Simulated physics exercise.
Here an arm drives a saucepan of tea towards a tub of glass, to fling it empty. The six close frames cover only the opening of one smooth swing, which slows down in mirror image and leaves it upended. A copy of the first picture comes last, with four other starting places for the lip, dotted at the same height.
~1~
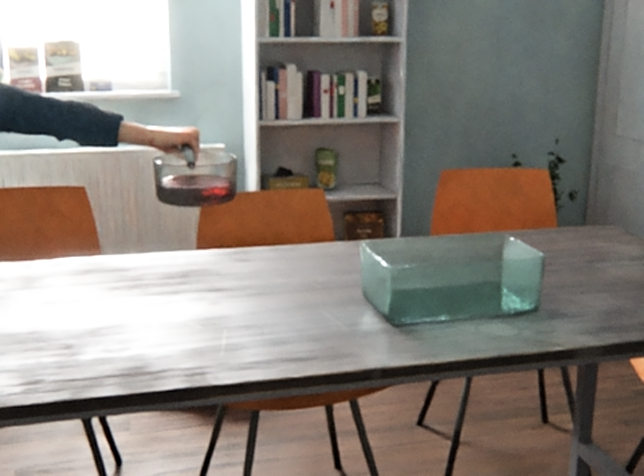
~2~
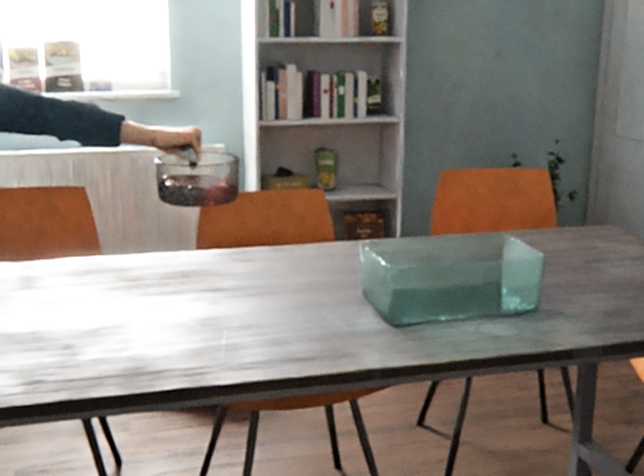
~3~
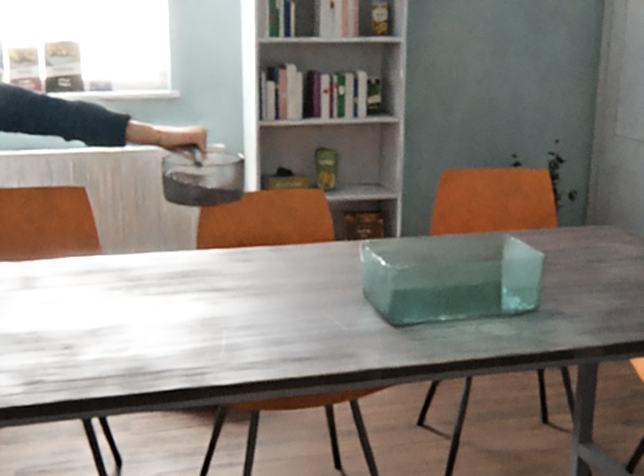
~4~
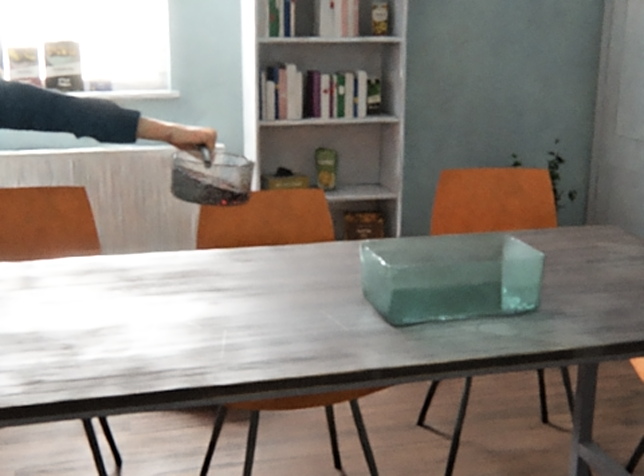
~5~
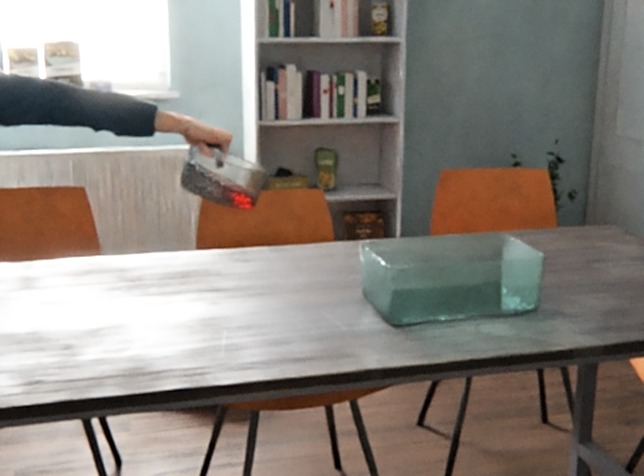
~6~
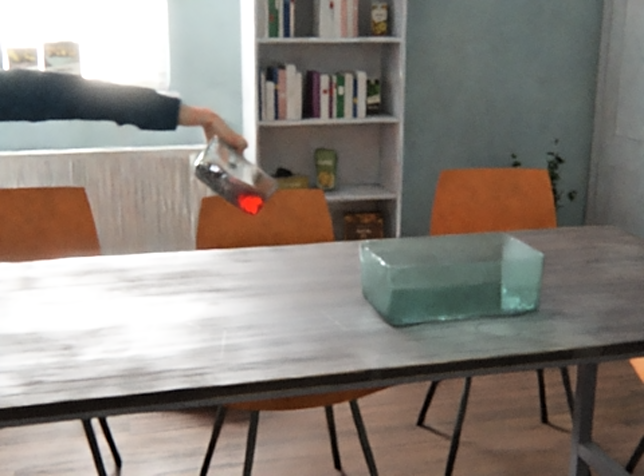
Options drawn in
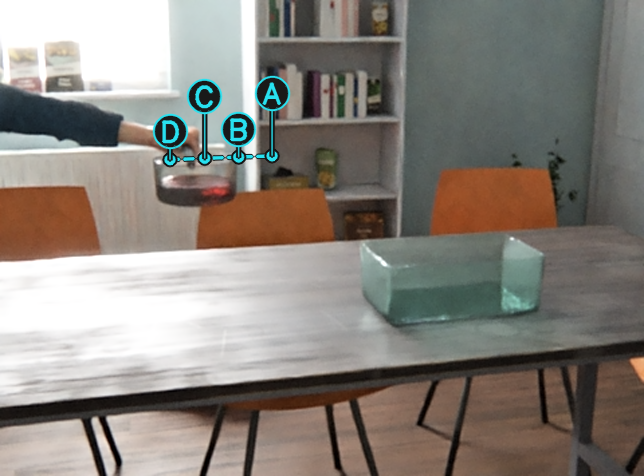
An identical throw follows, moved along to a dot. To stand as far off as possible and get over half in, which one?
It is A.
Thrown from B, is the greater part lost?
Yes, it does.
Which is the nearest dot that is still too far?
That is dot B.
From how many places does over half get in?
One.
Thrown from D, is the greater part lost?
Yes, that goes wrong.
On the marked copy, A at (272, 155); B at (238, 157); C at (204, 158); D at (170, 159).
Choosing A, about 79 % lands in the tub, 12 % falls short and 9 % goes beside or beyond.
Choosing B, about 9 % lands in the tub, 87 % falls short and 4 % goes beside or beyond.
Choosing C, about 0 % lands in the tub, 99 % falls short.
Choosing D, about 0 % lands in the tub, 100 % falls short.
